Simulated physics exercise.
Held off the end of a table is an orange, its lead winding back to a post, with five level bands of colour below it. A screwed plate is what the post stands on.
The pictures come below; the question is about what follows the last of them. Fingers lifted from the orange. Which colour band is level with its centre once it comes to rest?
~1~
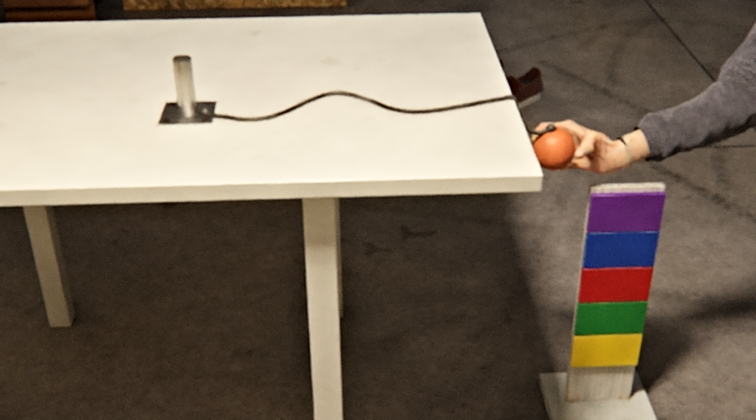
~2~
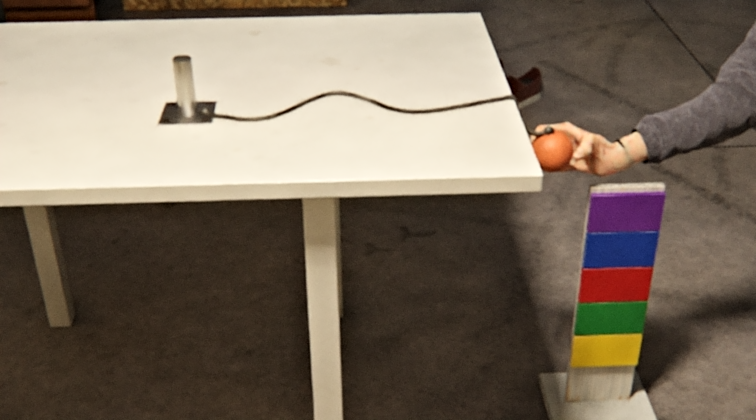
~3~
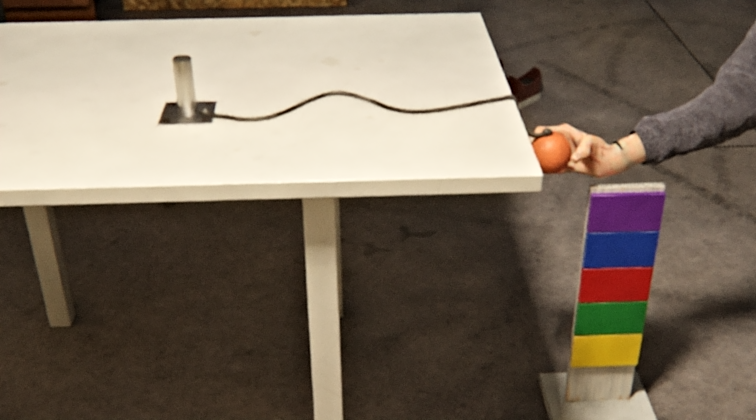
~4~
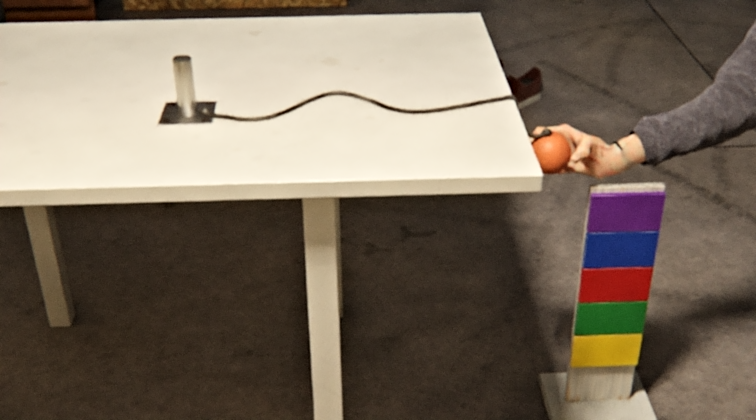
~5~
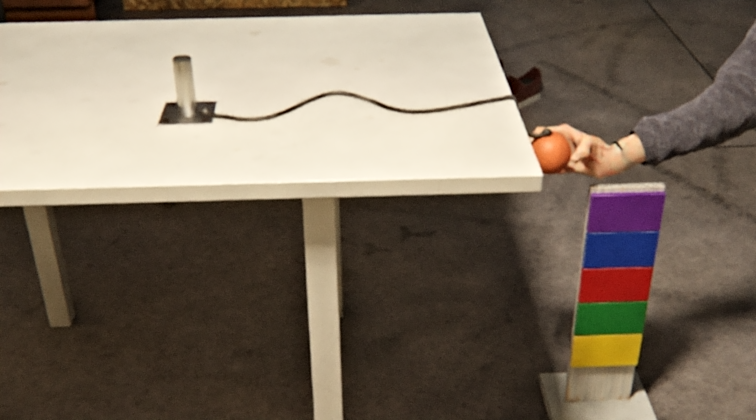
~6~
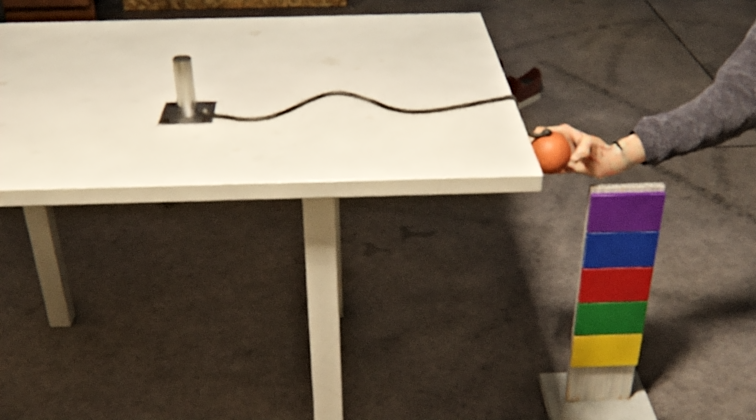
The purple band.
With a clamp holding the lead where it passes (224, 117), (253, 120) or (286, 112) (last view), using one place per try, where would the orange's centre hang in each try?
In order of the tries: About (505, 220), about (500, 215), about (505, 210).
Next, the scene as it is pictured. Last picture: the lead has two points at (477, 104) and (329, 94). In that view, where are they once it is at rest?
About (514, 107), and the other about (355, 104).
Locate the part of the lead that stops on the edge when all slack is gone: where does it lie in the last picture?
Roughly (471, 105).
Soon after, orange near (504, 213); level with purple.
After that, orange near (521, 217); level with purple.
In the end, orange near (502, 220); level with purple. At purple.
